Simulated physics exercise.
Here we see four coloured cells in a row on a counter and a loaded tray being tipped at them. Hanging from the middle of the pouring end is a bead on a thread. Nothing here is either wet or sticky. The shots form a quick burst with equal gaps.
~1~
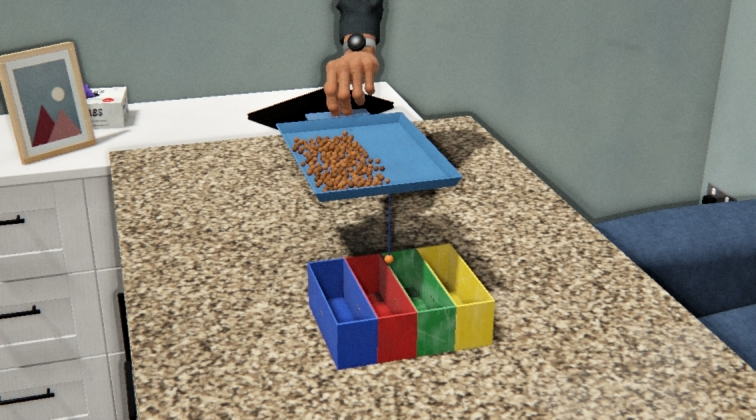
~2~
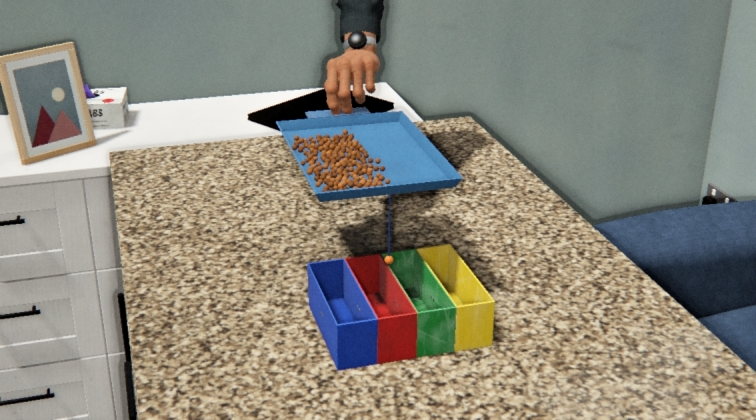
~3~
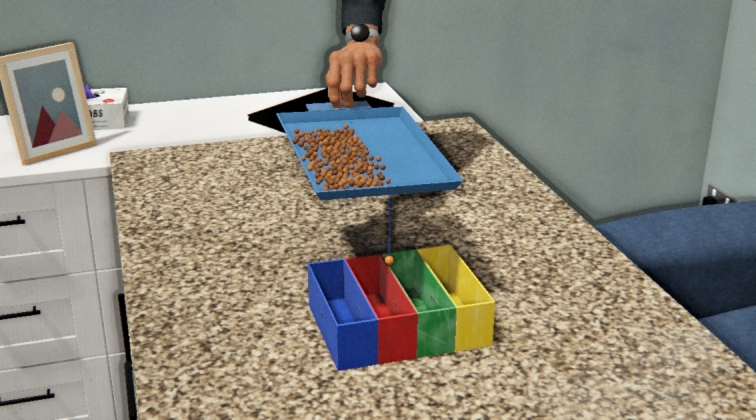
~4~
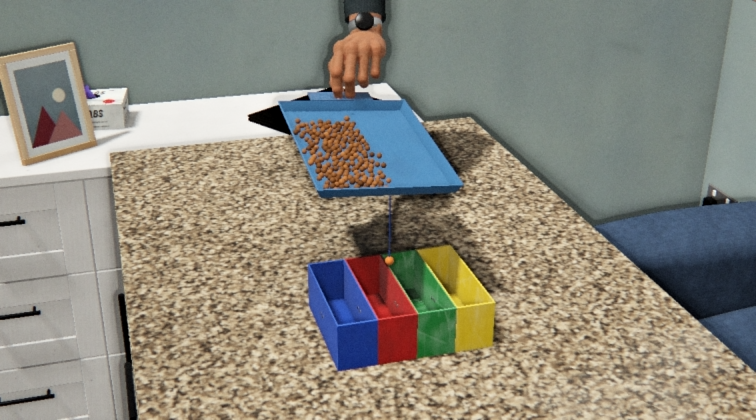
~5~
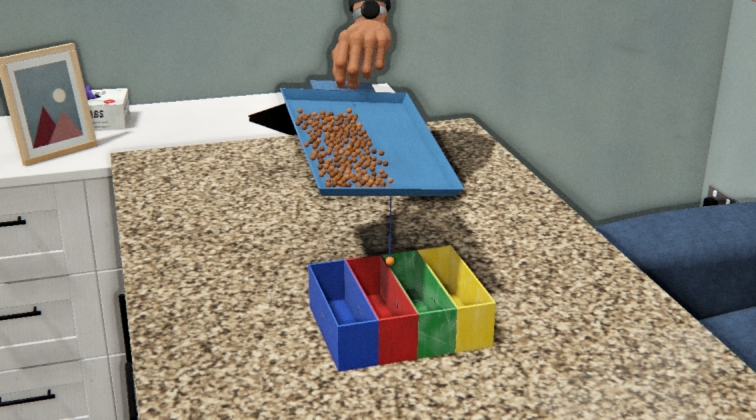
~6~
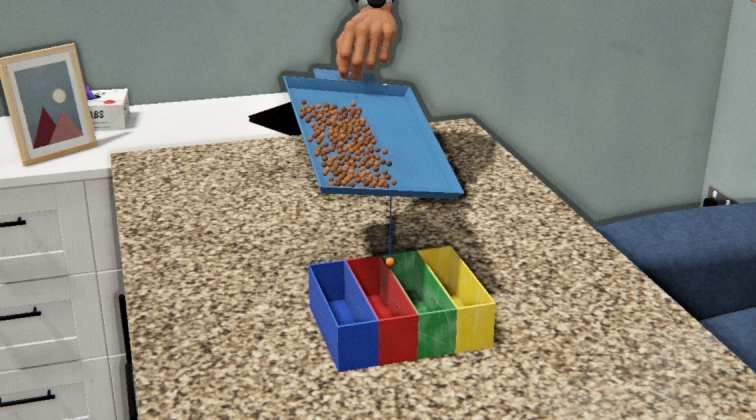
On a speckled counter beside a white cabinet, a hand holds a blue tray of small brown balls above blue, red, green and yellow compartments, with an orange bead hanging nearby. The hand raises the tray's far end, steepening its tilt, while the balls spread slightly along its left side.
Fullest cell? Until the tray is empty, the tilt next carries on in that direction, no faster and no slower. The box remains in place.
Yellow.
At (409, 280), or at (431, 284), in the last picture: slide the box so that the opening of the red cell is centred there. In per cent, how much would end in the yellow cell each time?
Trial 1: 40 percent; trial 2: 10 percent.
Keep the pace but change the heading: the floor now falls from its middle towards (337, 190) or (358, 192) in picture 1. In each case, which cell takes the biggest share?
Blue, then the blue cell.
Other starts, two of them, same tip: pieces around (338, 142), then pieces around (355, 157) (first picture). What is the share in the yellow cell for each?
Shares in turn: 60 % and 80 %.
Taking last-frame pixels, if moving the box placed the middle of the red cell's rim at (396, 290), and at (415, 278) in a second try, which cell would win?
That yellow cell; that green cell.
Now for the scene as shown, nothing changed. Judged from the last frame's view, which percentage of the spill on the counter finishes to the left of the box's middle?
I'd put it at close to 0 per cent.
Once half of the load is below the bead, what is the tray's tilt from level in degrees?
It's turned some 75 degrees by then.
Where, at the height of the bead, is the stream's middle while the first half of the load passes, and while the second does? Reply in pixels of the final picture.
Near (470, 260) and later near (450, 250).
Shortly afterwards, tray tipped steeply; near half on the tray; a little in the yellow cell; only a few in the green cell; near a quarter falling or outside the box.
Next, tray tipped past a quarter turn; near two thirds in the yellow cell; a little in the green cell; only a few in the red cell; near a quarter falling or outside the box.
Some moments later, tray tipped past a quarter turn; near two thirds in the yellow cell; a little in the green cell; only a few in the red cell; near a quarter falling or outside the box.
In the end, tray tipped past a quarter turn; near two thirds in the yellow cell; a little in the green cell; only a few in the red cell; none at all in the blue cell; near a quarter outside the box.
